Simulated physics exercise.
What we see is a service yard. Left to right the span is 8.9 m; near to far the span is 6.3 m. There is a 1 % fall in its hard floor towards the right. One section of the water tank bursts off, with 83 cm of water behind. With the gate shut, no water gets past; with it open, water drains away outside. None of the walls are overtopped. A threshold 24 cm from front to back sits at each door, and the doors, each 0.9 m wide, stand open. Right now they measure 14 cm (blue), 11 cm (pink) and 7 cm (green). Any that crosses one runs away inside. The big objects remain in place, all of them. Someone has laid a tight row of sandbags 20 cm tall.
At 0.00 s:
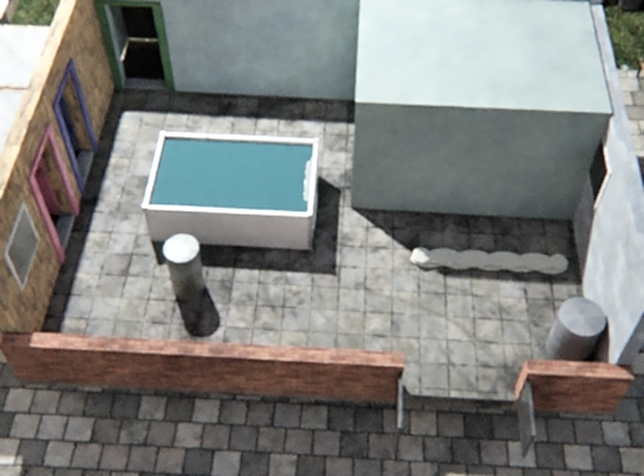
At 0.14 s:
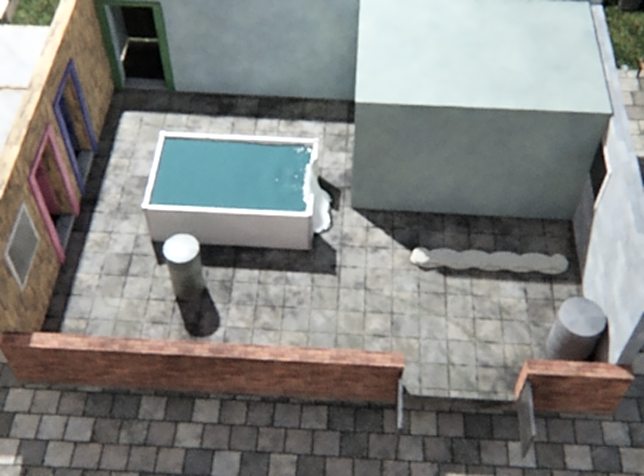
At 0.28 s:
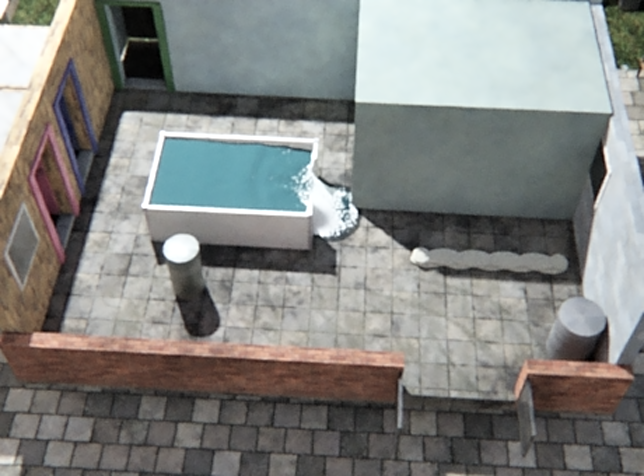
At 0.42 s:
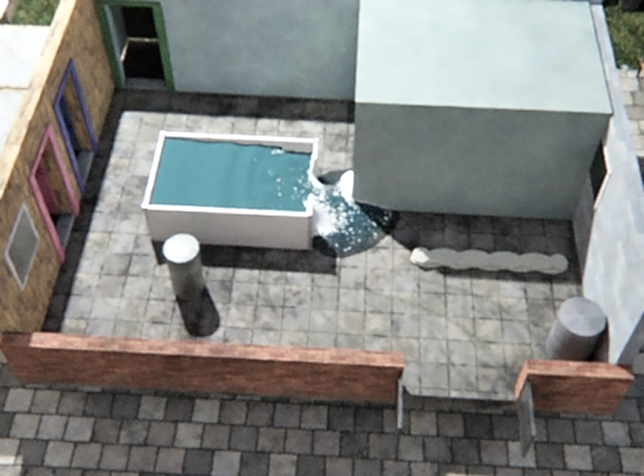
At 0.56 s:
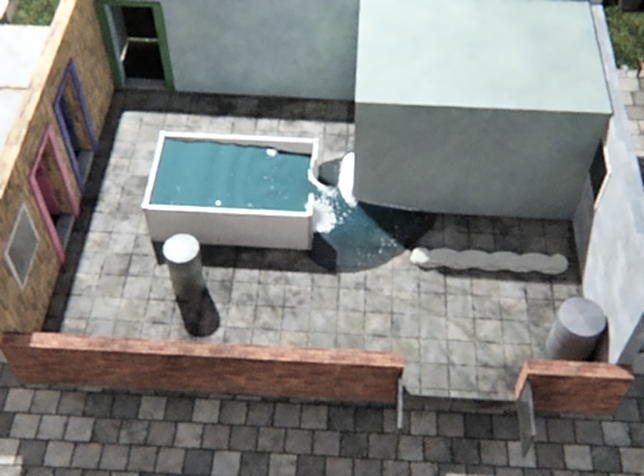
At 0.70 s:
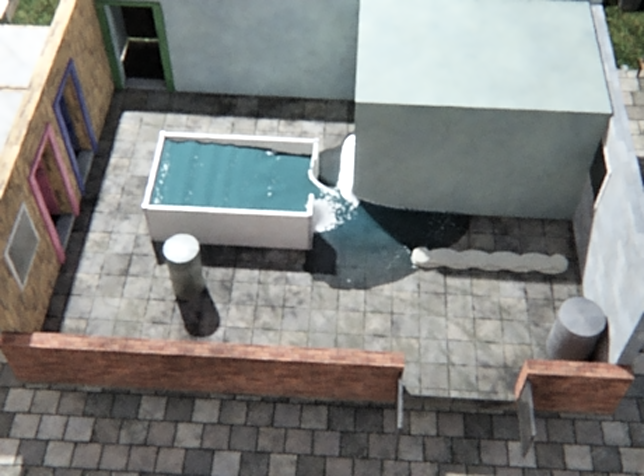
At first, still blue-green water fills a white-walled rectangular tank in a paved, walled yard. Then water bursts through the tank's right end in a white, foaming gush, and a dark pool spreads rightward across the paving, along the grey block and up to the low, wavy pale barrier.
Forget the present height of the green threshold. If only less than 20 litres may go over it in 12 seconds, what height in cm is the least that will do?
It needs to be about 6.5 cm high.
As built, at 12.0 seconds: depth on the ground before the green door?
Depth: Near 5.0 cm.
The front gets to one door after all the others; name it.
Door: Pink.
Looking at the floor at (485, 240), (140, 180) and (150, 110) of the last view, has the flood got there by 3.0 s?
Point by point: Soaked, then bone dry, then soaked.
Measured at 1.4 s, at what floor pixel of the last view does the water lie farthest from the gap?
Near pixel (575, 261).
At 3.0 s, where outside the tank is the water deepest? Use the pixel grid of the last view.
Near pixel (575, 261).
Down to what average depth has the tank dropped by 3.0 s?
It averages roughly 43 centimetres.
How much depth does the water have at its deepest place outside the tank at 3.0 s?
Around 46 centimetres.
After 1.4 s water covers 30 % of the floor, deepest (58 cm) near (350, 201); it has not reached the green door.
After 3.0 s water covers 50 % of the floor, deepest (46 cm) near (575, 261); 3 cm at the green door, 0 litres in over its 7 cm threshold.
After 12.0 s water covers 95 % of the floor, deepest (12 cm) near (587, 342); 5 cm at the green door, 17 litres in over its 7 cm threshold.
At the green door as built, the water arrived by 2.6 s and peaked near 9 cm at 7.0 s.
Run again over the same 12 s with other heights there, 28 litres in over 6 cm, 10 litres over 8 cm. The limit of 20 litres is kept from about 6.5 cm up.
